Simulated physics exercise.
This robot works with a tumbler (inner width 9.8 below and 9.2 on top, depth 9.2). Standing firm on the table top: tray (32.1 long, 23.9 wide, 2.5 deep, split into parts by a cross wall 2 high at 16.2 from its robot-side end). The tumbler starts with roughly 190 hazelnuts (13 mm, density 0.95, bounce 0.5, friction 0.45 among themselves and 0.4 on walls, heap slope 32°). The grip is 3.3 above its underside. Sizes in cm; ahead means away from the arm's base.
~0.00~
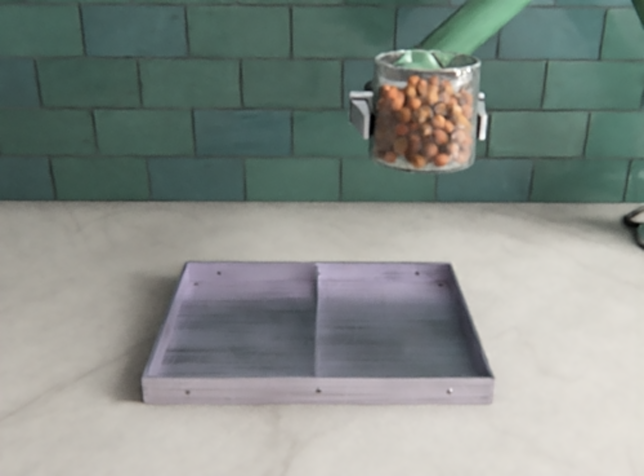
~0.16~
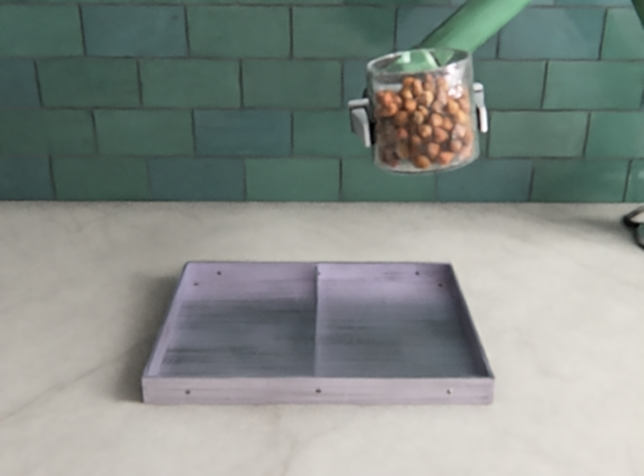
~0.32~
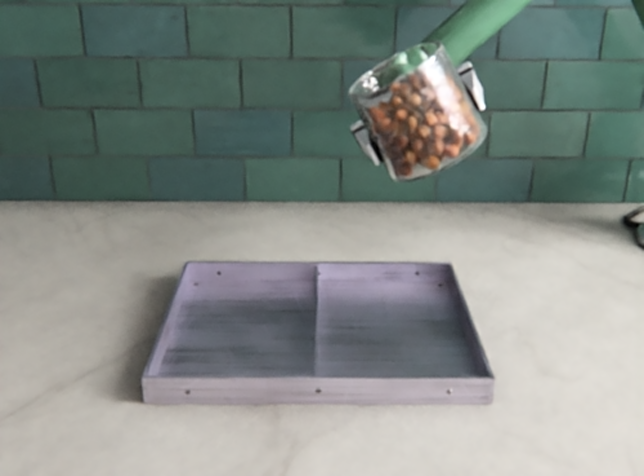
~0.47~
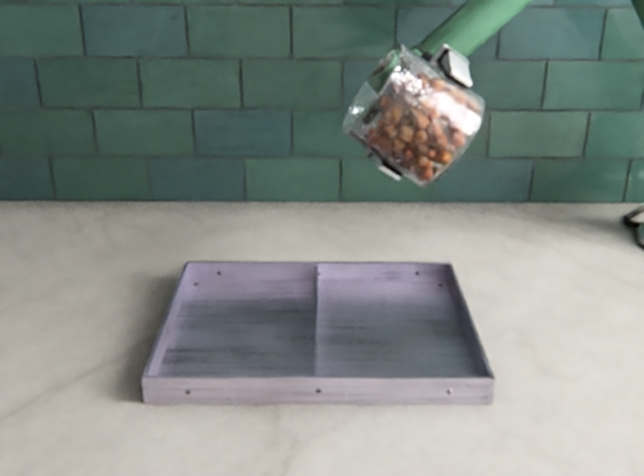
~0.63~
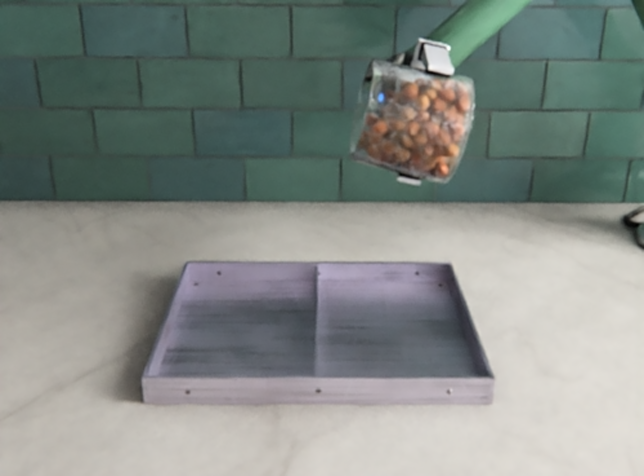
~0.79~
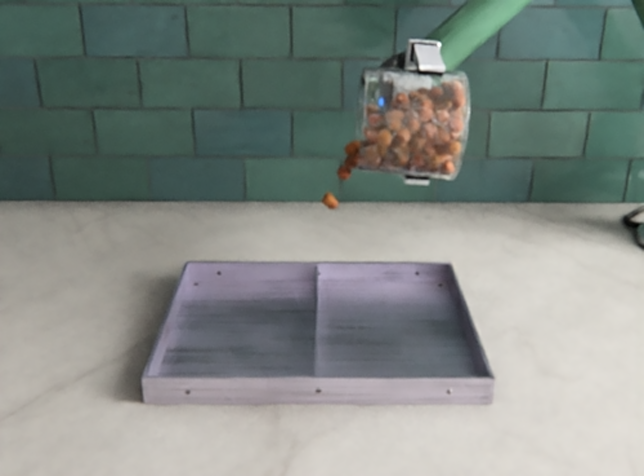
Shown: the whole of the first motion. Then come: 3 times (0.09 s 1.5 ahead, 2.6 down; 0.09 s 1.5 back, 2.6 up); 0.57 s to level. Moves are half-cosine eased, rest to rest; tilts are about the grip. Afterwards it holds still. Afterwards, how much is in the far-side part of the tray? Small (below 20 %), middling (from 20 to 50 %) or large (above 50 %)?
Answer: Middling; from 20 to 50 % of the hazelnuts finish in the far-side part of the tray.
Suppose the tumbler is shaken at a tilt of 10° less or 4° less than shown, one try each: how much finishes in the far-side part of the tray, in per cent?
Some 10 and 20 per cent.
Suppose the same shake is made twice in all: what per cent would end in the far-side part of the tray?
In that case some 25 per cent.
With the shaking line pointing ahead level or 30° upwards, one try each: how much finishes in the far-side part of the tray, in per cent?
Some 70 and 70 per cent.
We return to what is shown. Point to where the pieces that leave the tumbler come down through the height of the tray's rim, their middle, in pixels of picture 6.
Near (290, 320).
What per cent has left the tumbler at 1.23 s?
Some 15 per cent.
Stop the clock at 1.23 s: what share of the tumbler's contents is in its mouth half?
Roughly 40 per cent.
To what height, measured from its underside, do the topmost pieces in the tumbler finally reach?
About 6.5 cm.
After 1.23 s, tilted 86° forward, highest piece 23 above the table; 165 in the tumbler, 19 in the far-side part, 2 in the robot-side part, 8 in flight or on a rim.
After 1.68 s, tilted 28° forward, highest piece 27 above the table; 135 in the tumbler, 52 in the far-side part, 5 in the robot-side part, 2 in flight or on a rim.
After 2.10 s, level, highest piece 26 above the table; 135 in the tumbler, 52 in the far-side part, 6 in the robot-side part, 1 on the table or floor.
After 3.15 s, level, highest piece 26 above the table; 135 in the tumbler, 52 in the far-side part, 6 in the robot-side part, 1 on the table or floor.
In the end, 135 in the tumbler, 52 in the far-side part, 6 in the robot-side part, 1 on the table or floor. That is 27 % in the far-side part of the tray.
